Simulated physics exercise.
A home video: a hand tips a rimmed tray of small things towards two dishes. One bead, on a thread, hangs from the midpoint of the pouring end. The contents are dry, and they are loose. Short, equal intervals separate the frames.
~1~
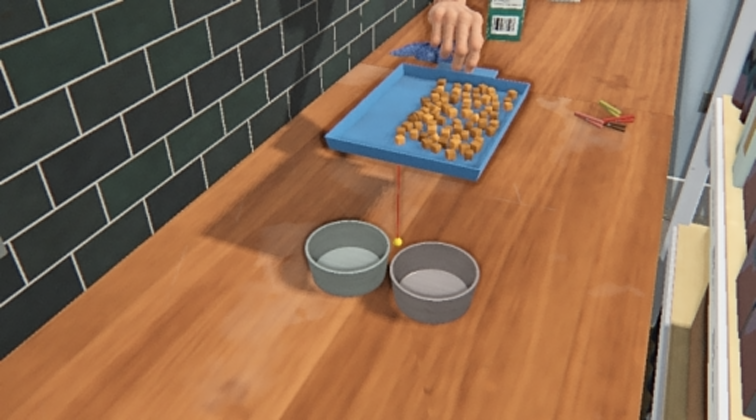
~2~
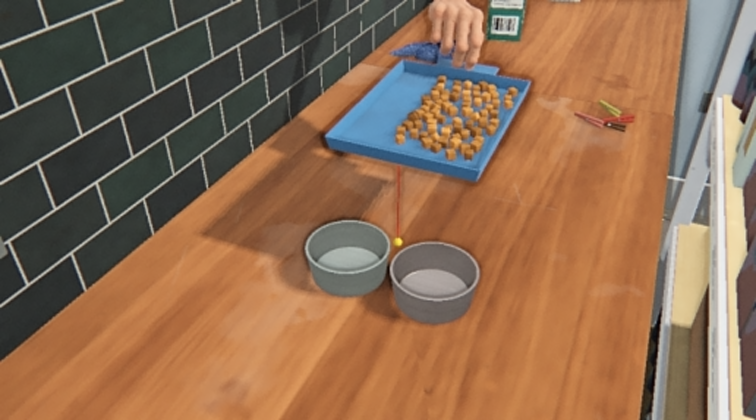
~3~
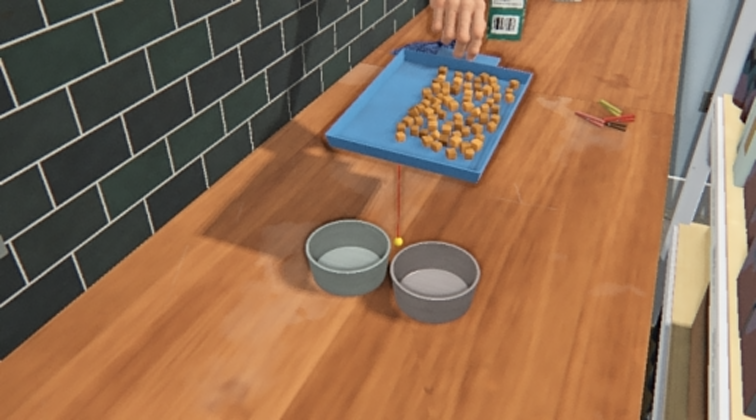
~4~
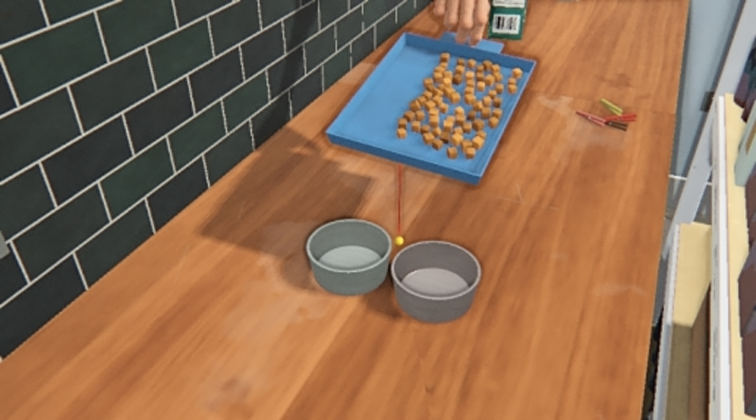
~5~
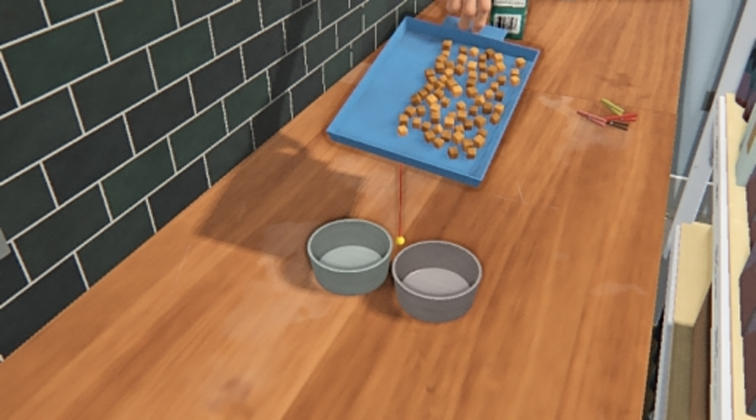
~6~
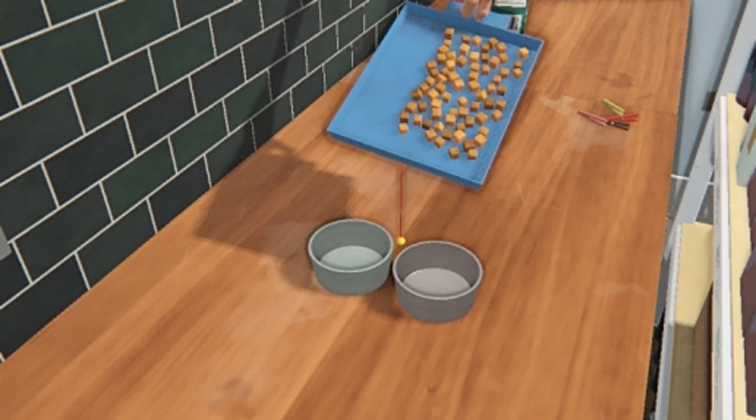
A hand gradually tilts a blue tray of small brown cubes towards two bowls.
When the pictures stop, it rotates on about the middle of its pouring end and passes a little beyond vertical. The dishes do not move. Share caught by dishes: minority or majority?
Majority.
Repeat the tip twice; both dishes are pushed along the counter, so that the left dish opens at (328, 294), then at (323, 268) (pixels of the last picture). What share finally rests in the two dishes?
10% for the first placement, 40% for the second.
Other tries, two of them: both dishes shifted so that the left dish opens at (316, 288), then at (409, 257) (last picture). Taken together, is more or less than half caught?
Taking the tries in order: A minor share, followed by a major share.
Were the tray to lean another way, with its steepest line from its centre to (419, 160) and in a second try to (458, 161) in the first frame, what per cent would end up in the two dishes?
Roughly 50 percent, then 70 percent.
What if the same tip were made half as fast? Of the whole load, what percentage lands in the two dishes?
About 60 per cent.
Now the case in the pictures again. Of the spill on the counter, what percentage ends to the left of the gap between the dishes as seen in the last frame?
I'd guess close to 10 %.
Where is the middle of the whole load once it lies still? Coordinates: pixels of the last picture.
I'd say the middle ends up at about (440, 299).
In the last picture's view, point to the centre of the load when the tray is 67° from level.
Somewhere about pixel (467, 146).
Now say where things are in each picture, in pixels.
The first frame shows corners of the pouring end at (329, 136) and (477, 167), level; middle of the load at (452, 113), brown sugar cubes; left dish at (330, 281); right dish at (419, 308); bead on its thread at (397, 242).
The second frame shows corners of the pouring end at (329, 135) and (477, 168), level; middle of the load at (452, 111).
The third frame shows corners of the pouring end at (330, 133) and (478, 170), tipped barely, lowest at the right corner; middle of the load at (453, 106).
The fourth frame shows corners of the pouring end at (330, 131) and (479, 173), tipped a little, lowest at the right corner; middle of the load at (455, 98).
The fifth frame shows corners of the pouring end at (331, 129) and (479, 177), tipped clearly, lowest at the right corner; middle of the load at (457, 91).
The sixth frame shows corners of the pouring end at (331, 128) and (480, 180), tipped clearly, lowest at the right corner; middle of the load at (458, 85); left dish at (333, 280); right dish at (422, 307).
Soon, tray tipped steeply; nearly all on the tray; a small part in the air.
A while on, tray tipped past a quarter turn; about half on the tray; about a quarter in the right dish; about a quarter outside both; a small part in the air.
Towards the end, tray tipped past a quarter turn; about two thirds in the right dish; about a third outside both.
Finally, tray tipped past a quarter turn; about two thirds in the right dish; none in the left dish; about a third outside both.
